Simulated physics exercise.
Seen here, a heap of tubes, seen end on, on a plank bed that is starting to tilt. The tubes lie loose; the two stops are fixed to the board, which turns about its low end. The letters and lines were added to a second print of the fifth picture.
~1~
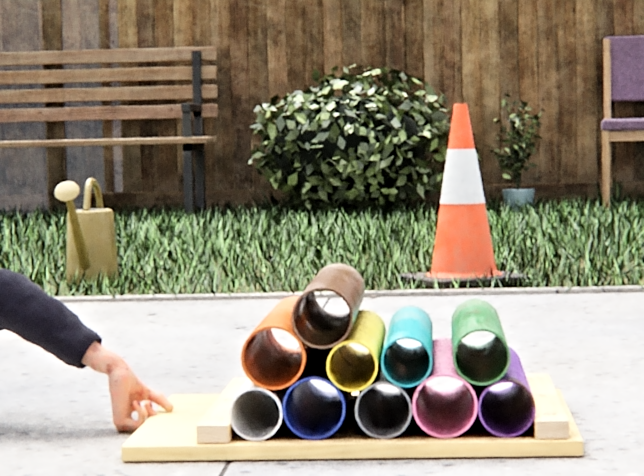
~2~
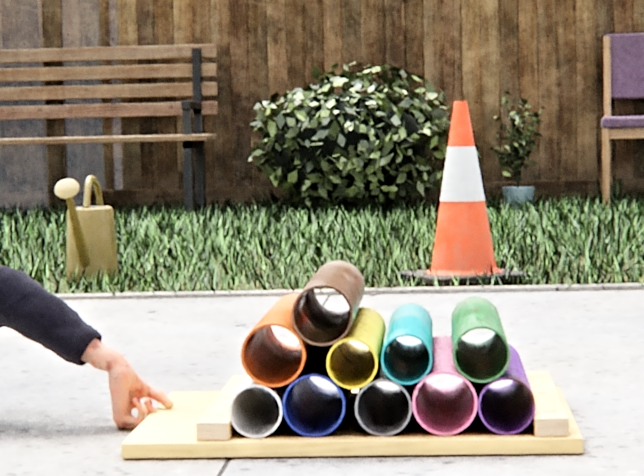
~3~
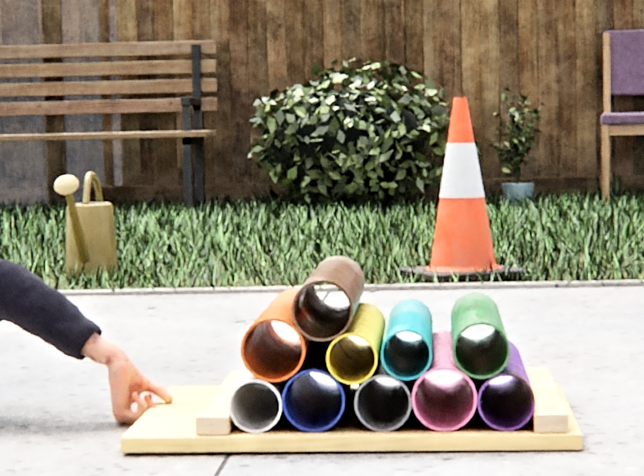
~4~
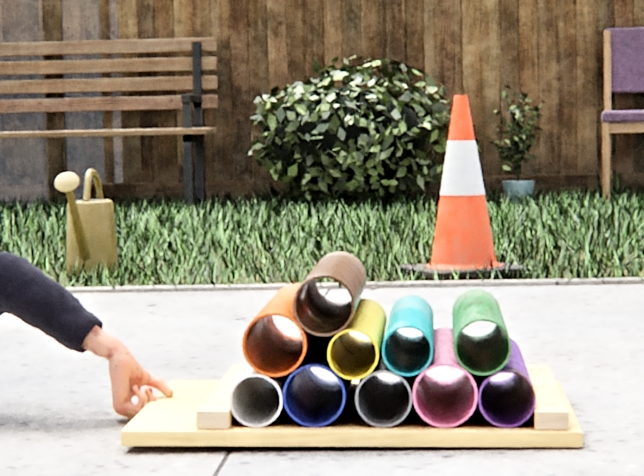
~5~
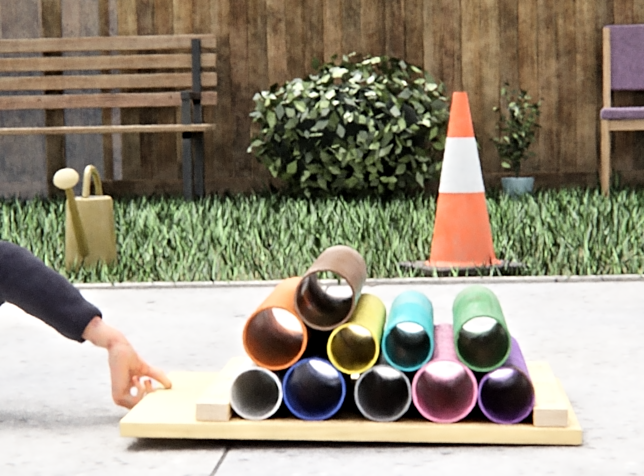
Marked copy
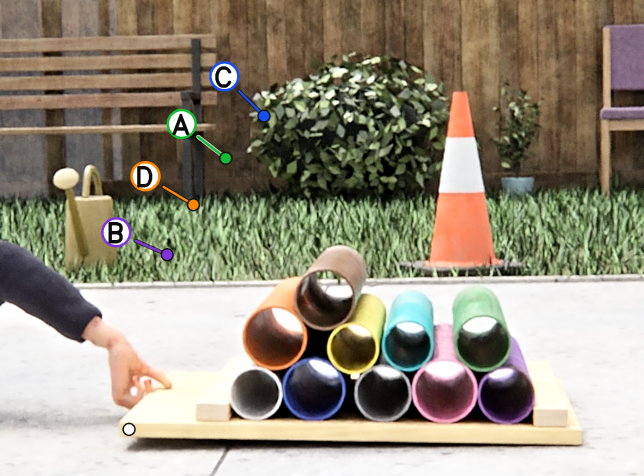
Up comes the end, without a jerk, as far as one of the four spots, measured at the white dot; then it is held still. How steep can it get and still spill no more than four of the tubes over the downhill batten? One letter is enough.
The last mark within the limit is D.
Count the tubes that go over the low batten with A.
It comes to five.
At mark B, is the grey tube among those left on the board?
Yes, with B.
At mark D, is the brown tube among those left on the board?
No.
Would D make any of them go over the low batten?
Yes.
On the marked copy, A at (226, 159); B at (167, 255); C at (264, 116); D at (193, 205); the white dot at (129, 429).
With D. Early on, board at 18°.
Further on, board at 32°.
At the end, board at 32°, four over the low batten (turquoise, yellow, green, brown).
As for the rest, A five over the low batten; B one over the low batten (green); C ten over the low batten.
